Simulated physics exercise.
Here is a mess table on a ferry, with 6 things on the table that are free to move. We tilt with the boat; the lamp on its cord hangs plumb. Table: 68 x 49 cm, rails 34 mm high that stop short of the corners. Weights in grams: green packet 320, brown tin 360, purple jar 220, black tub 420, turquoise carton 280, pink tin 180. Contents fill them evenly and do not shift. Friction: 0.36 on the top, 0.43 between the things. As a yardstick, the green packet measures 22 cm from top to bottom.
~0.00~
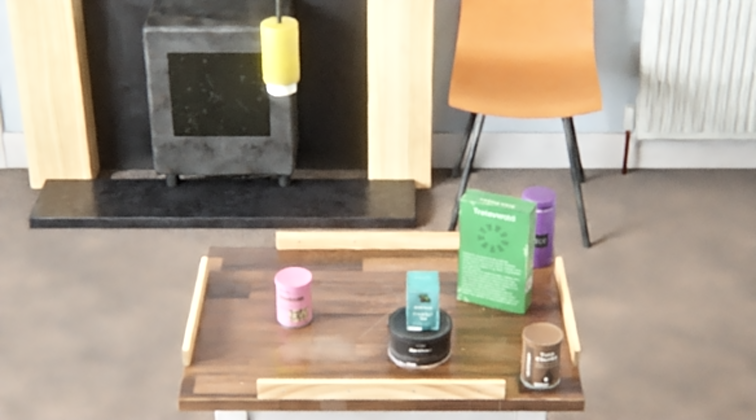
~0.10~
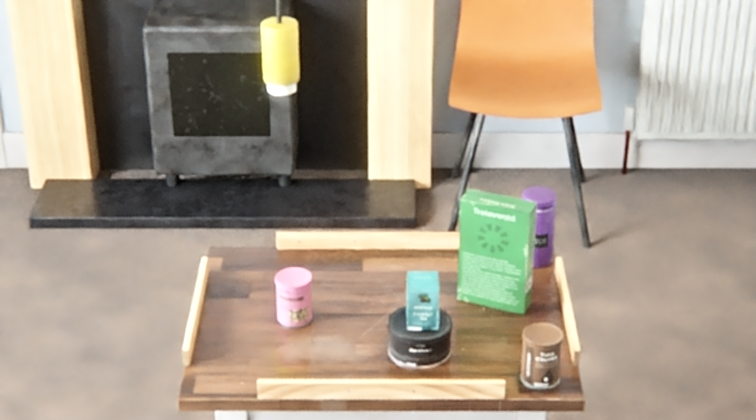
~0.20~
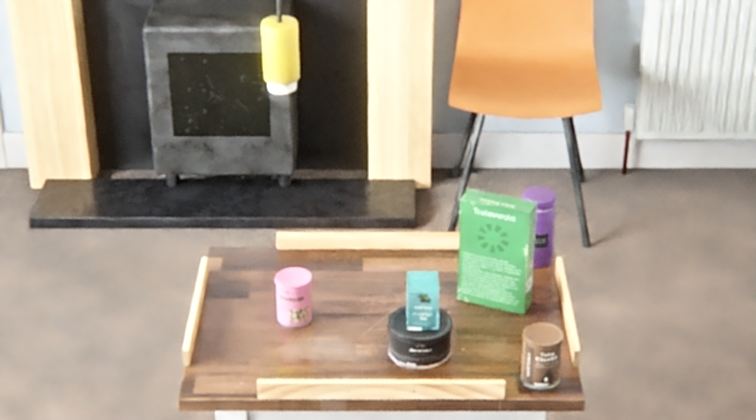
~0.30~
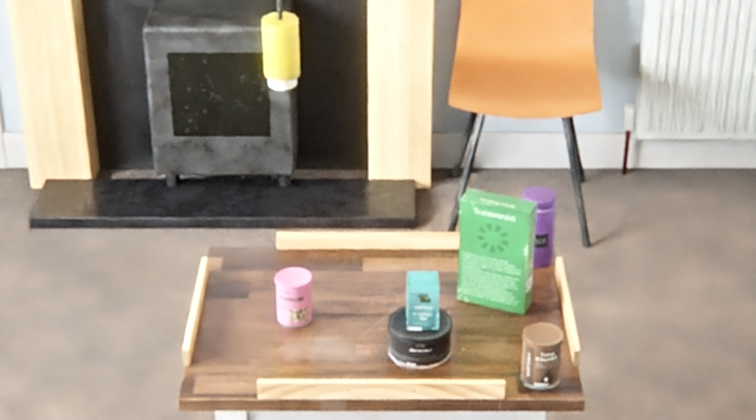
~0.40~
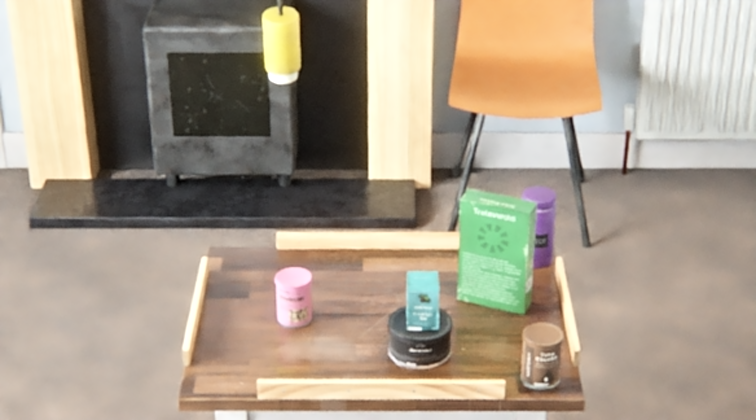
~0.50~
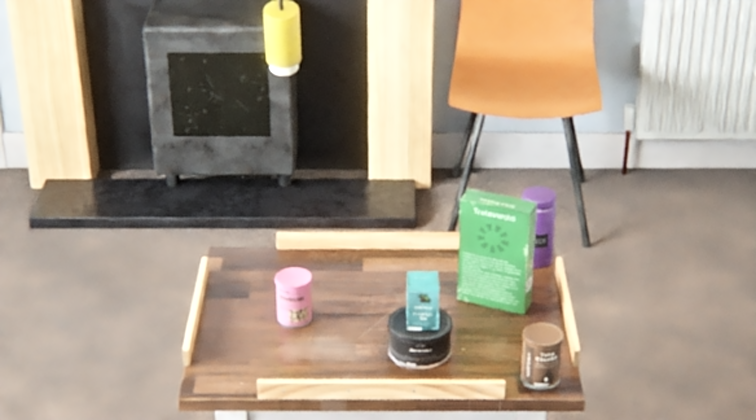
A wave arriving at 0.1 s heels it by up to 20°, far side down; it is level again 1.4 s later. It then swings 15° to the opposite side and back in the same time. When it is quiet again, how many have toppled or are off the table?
Tipped or gone: Exactly two.
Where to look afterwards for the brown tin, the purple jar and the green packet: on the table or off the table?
The brown tin ends on the table; the purple jar ends off the table; the green packet finishes off the table.
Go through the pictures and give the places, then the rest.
Boat level; green packet (496, 252); brown tin (542, 356), in the first picture.
Boat level; turquoise carton (423, 301); pink tin (294, 298), in the second picture.
Heel 1°, far side down; purple jar (537, 227); black tub (420, 336), in the third picture.
Heel 4°, far side down; turquoise carton (423, 301); pink tin (294, 298), in the fourth picture.
Heel 8°, far side down; purple jar (537, 227); black tub (420, 336), in the fifth picture.
Heel 12°, far side down; green packet (496, 252); brown tin (542, 356), in the sixth picture.
After 1.20 s, heel 8°, far side down; purple jar now off the table; green packet 74° off its base near (513, 225).
After 1.50 s, boat level; green packet now off the table.
After 2.00 s, heel 12°, near side down.
In the end (3.4 s), off the table, green packet and purple jar; the other 4 under 5 cm from the start. In the last view, brown tin near (542, 356).
